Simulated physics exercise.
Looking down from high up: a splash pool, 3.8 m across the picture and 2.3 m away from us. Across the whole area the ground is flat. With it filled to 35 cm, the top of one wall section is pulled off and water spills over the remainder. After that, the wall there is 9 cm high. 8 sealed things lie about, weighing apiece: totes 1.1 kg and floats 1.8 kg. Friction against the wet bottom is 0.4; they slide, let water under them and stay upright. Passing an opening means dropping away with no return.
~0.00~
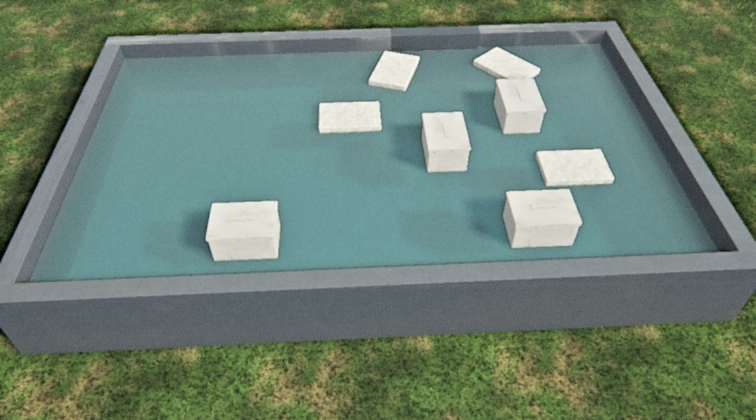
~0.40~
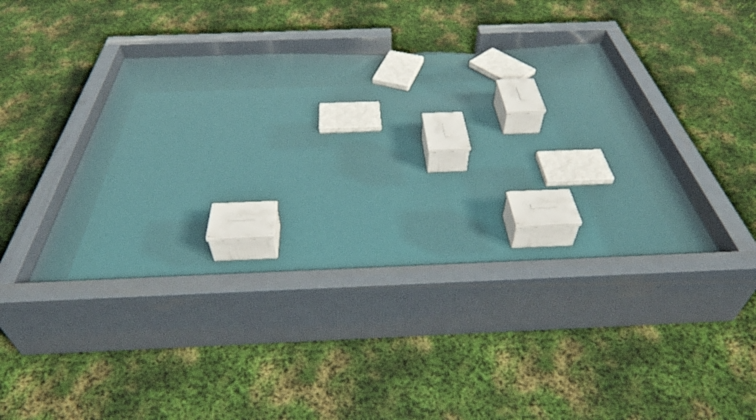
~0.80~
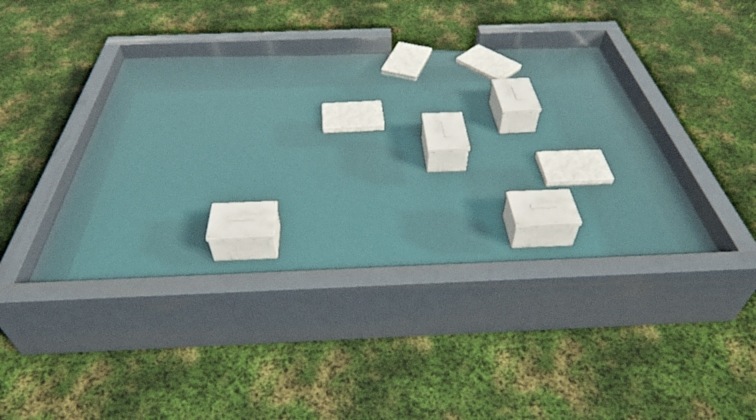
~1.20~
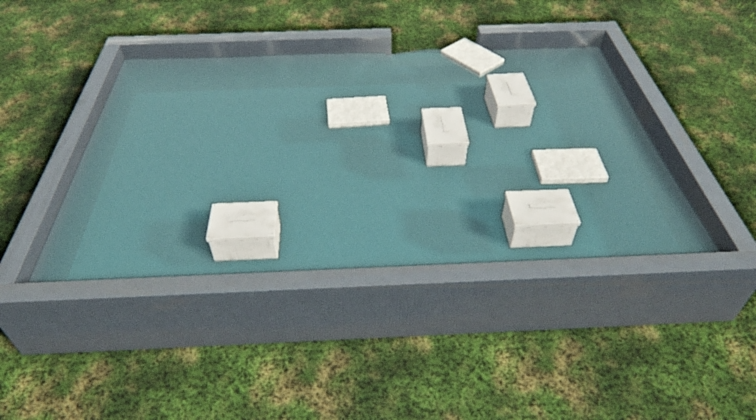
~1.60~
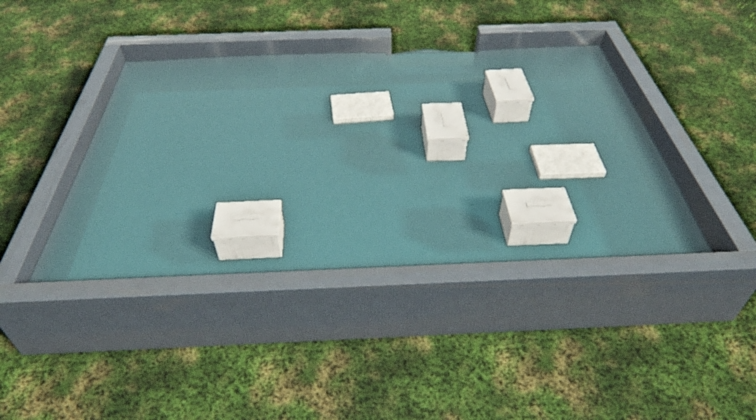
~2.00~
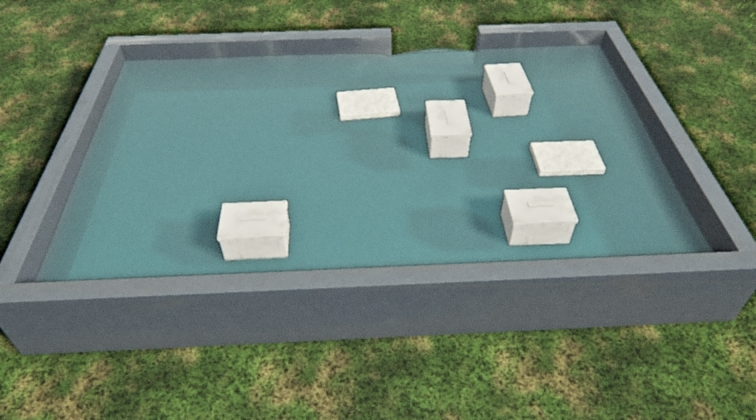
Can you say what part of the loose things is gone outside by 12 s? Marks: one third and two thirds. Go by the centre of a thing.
The part gone is the mid band.
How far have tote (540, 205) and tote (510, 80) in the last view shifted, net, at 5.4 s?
In turn they sit 10 cm and 80 cm away.
After 2.8 s 2 of 8 are out; 6 afloat.
After 5.4 s 2 of 8 are out; 6 afloat.
After 8.0 s 4 of 8 are out; 4 afloat.
After 12.0 s 5 of 8 are out; 3 afloat.
